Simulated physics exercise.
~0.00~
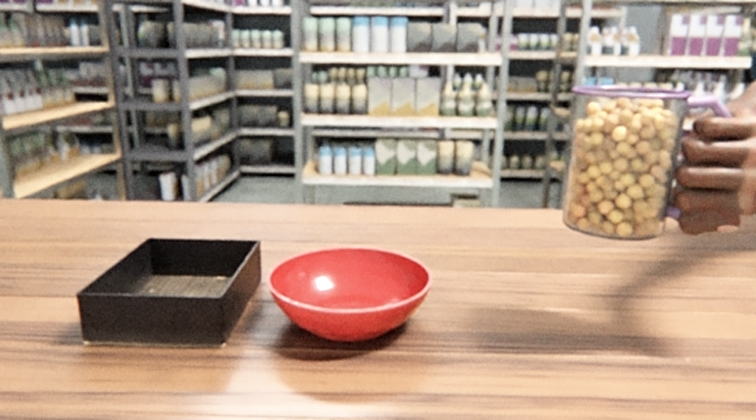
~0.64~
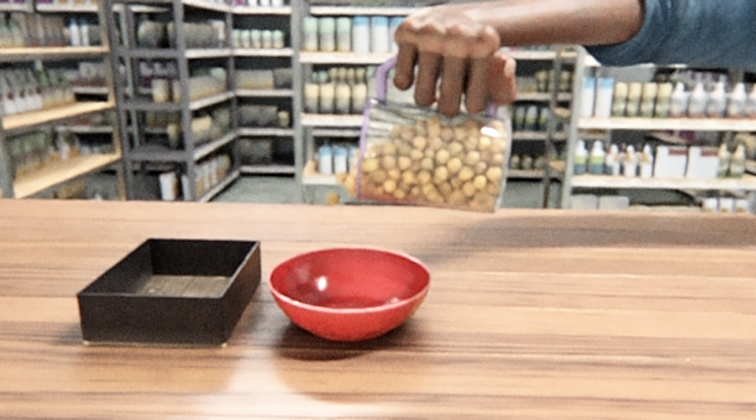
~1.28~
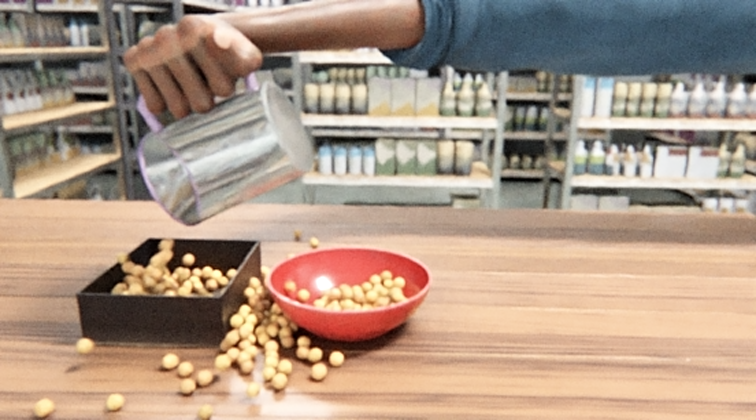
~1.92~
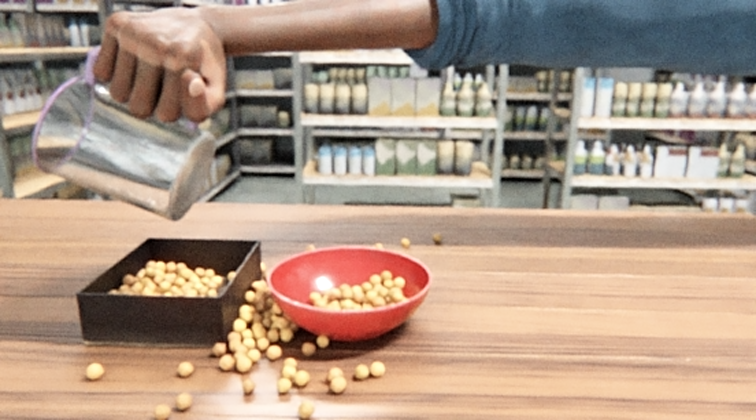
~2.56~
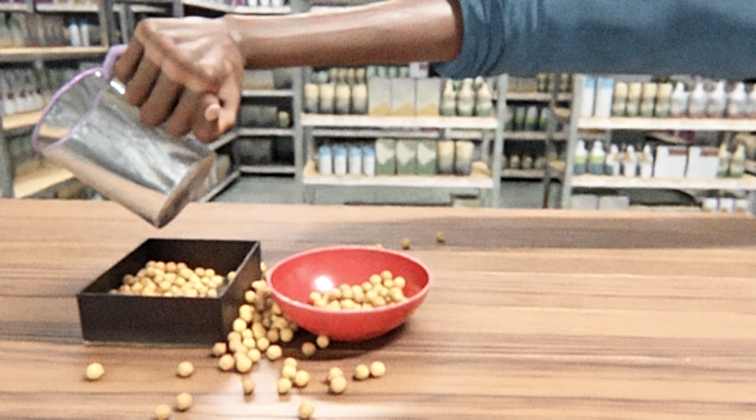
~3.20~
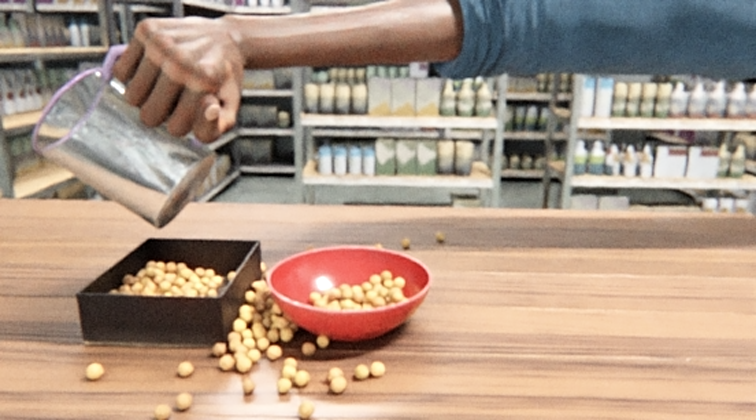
On a wooden table before store shelves, a hand moved a clear cup of wooden beads leftward, tipping them into a red bowl and a black tin, with many scattering on the table, then held the empty cup tilted above the tin.
